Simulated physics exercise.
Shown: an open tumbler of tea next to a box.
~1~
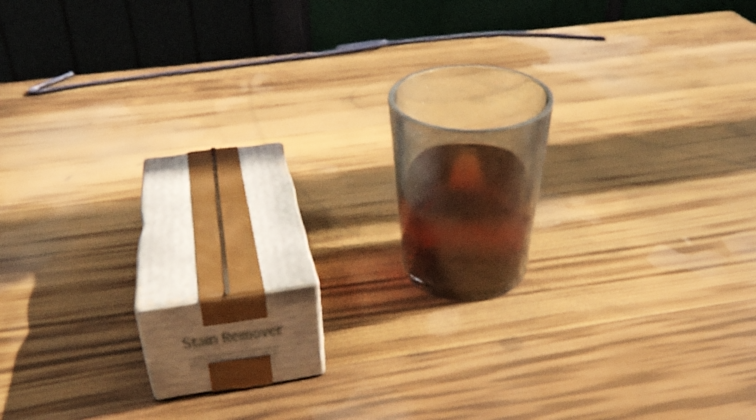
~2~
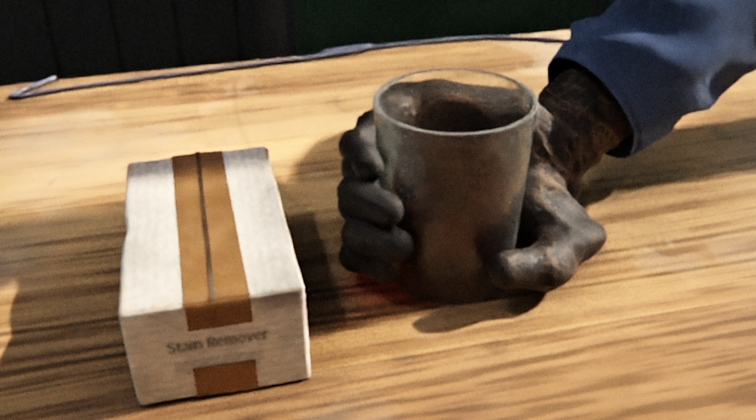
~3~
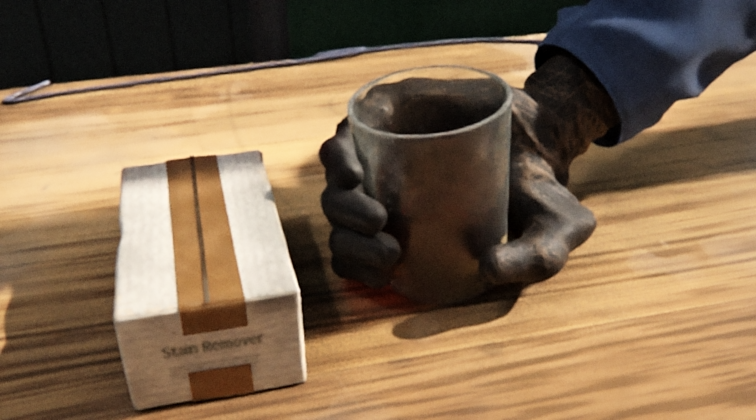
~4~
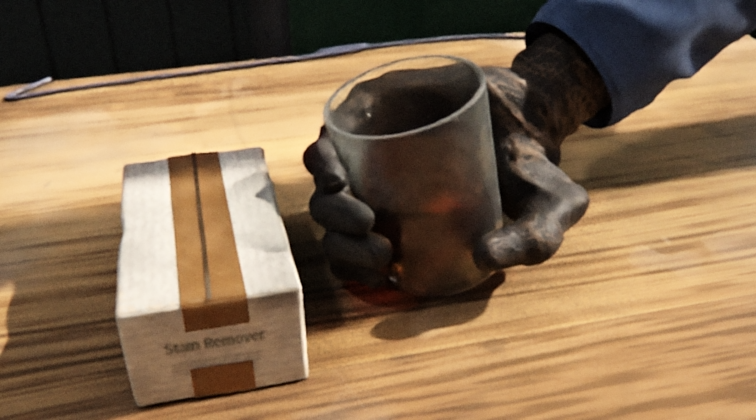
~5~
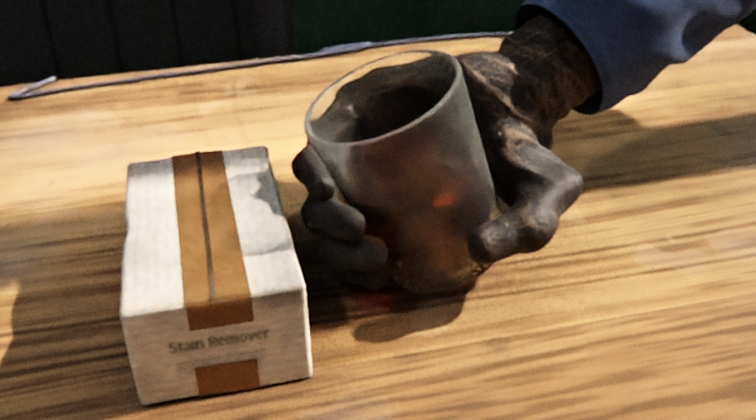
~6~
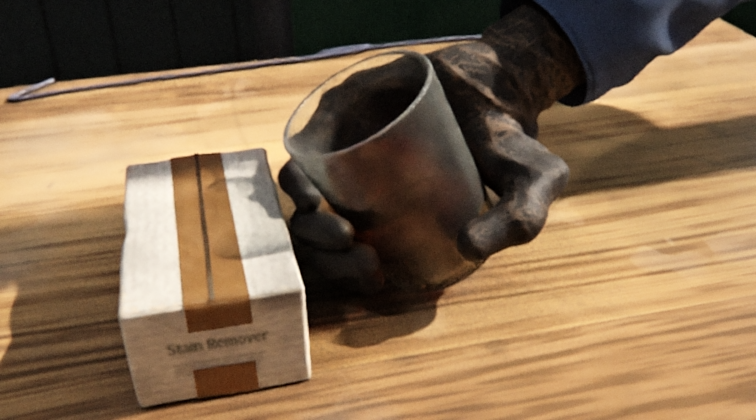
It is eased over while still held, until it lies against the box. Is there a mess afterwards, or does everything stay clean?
It contains it.
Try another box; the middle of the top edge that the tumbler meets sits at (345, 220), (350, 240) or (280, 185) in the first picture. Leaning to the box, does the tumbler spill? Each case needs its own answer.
First try contents stay put, second contents stay put, third contents stay put.
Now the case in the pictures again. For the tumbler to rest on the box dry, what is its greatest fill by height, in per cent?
Somewhere near 70 in a hundred, by my count.
A moment on, the tumbler leans by about 35°; all is still inside.
Further on, the tumbler leans by about 40°; all is still inside.
When it is over, the tumbler leans by about 40°, against the box; all is still inside.
